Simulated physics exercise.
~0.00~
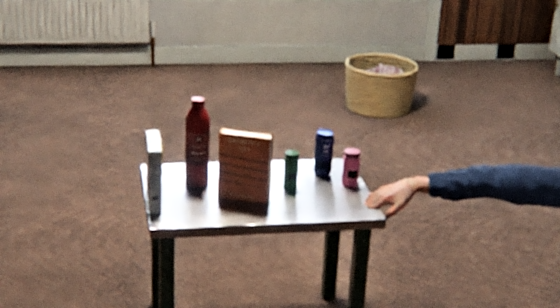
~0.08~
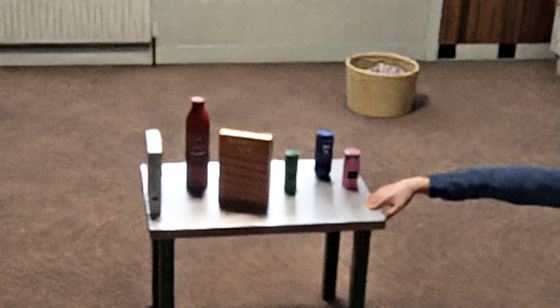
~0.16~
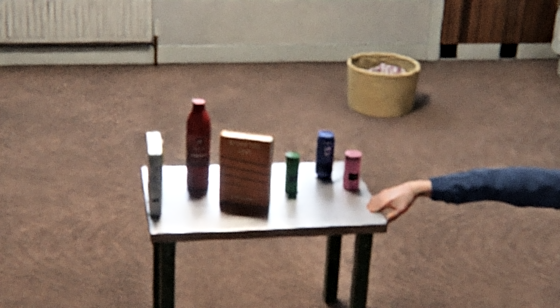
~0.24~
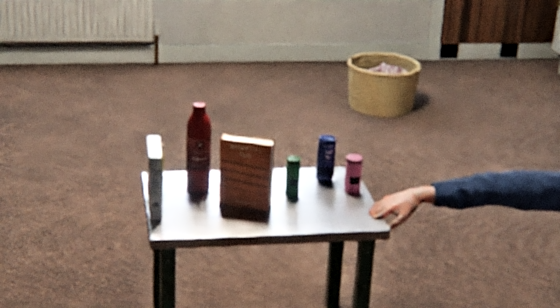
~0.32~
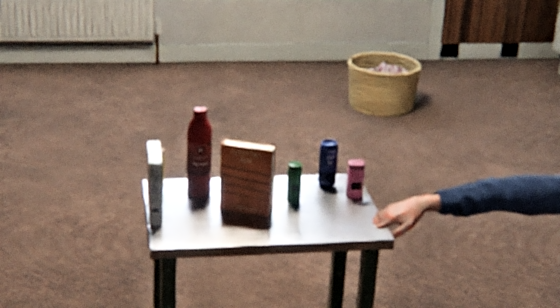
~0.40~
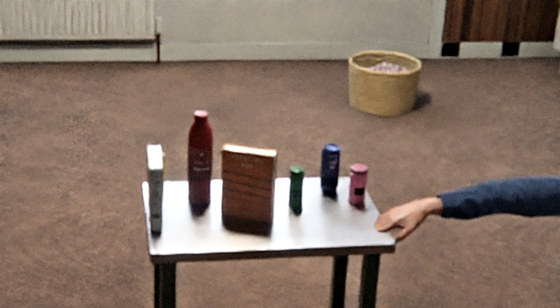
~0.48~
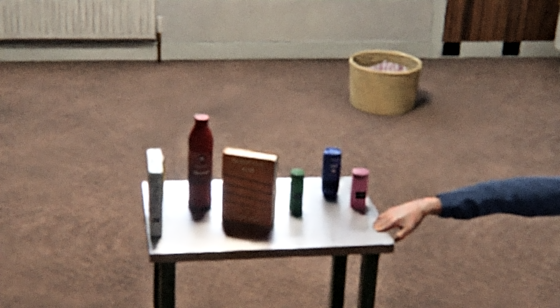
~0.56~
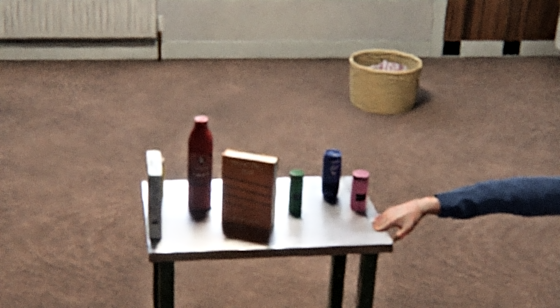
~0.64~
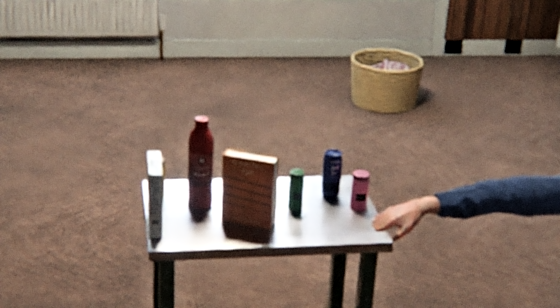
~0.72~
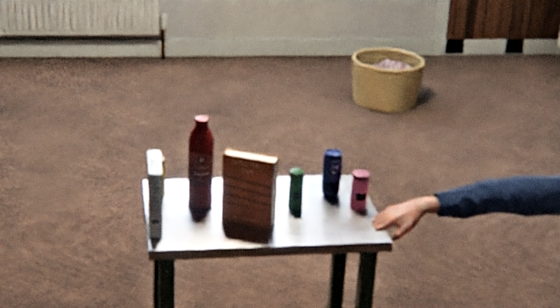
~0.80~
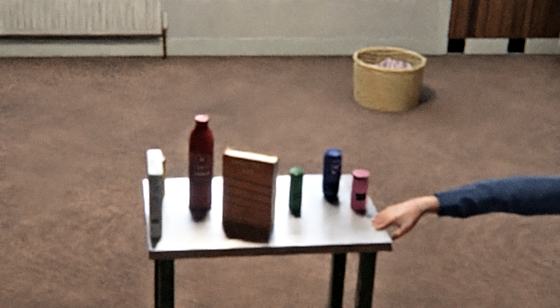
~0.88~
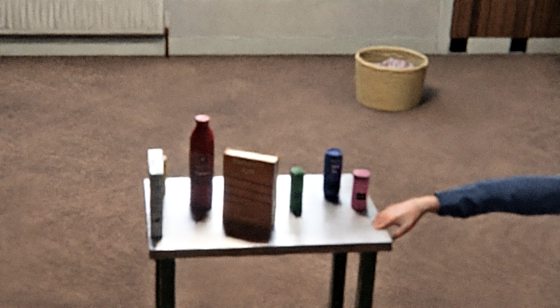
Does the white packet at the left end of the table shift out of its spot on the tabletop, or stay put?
It stays put. The white packet rides along with the table and is still upright in its spot at the left end.
